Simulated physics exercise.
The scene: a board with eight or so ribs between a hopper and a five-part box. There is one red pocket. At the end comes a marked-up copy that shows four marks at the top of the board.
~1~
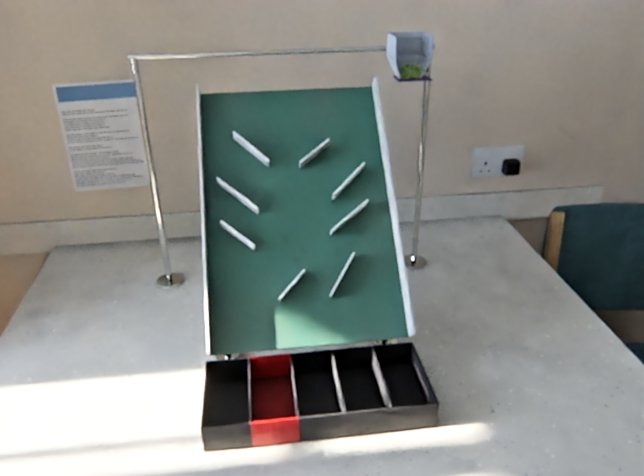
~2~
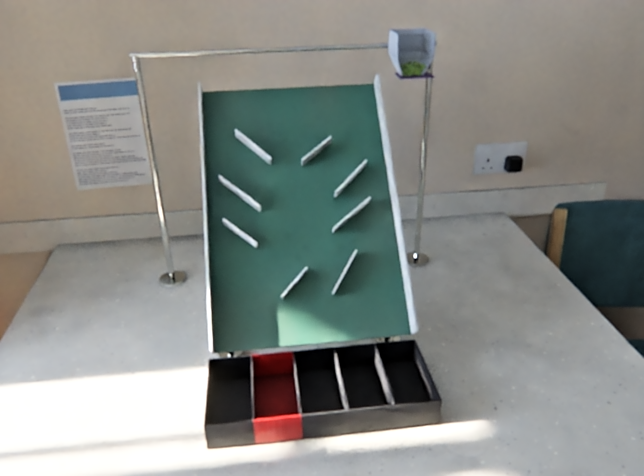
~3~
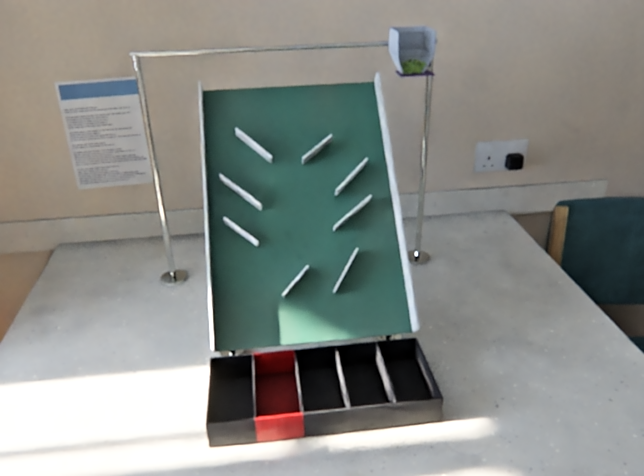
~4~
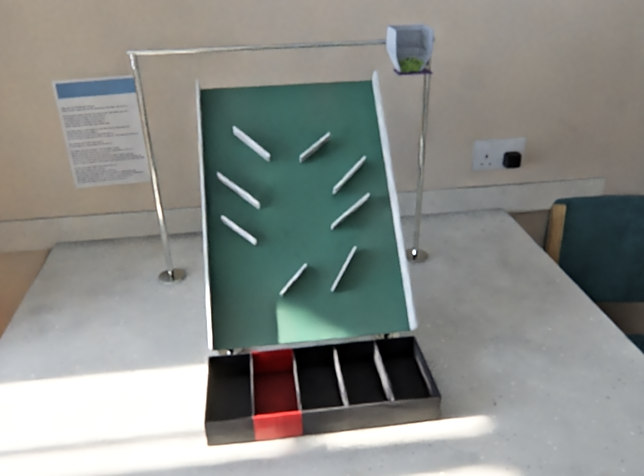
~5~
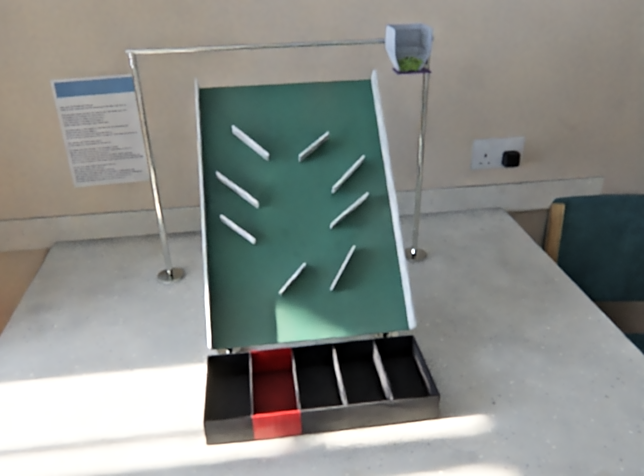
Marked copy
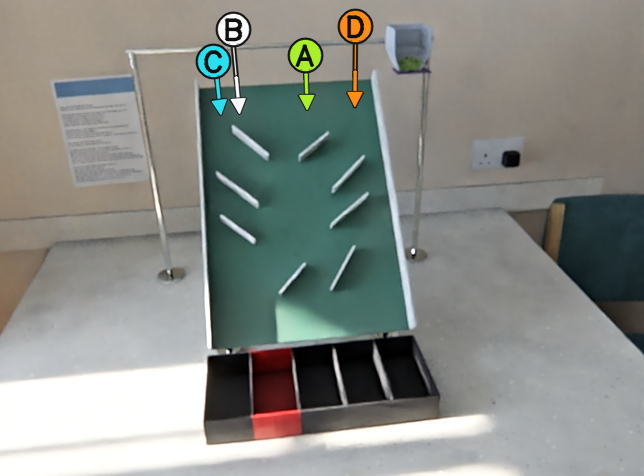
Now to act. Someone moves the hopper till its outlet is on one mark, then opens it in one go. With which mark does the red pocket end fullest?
The answer is mark A.
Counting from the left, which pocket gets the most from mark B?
It is the third one.
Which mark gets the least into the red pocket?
It is D.
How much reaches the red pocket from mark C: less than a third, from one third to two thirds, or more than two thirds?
Mark C gives less than a third.
On the marked copy, mark A meets the board at (307, 104); mark B meets the board at (239, 108); mark C meets the board at (220, 109); mark D meets the board at (354, 101).
With A, about half in the red pocket, about a third in other pockets, a small part outside the box.
With B, about a quarter in the red pocket, most in other pockets, a stray few outside the box.
With C, about a quarter in the red pocket, about two thirds in other pockets, a small part outside the box.
With D, a stray few in the red pocket, most in other pockets, a small part outside the box.
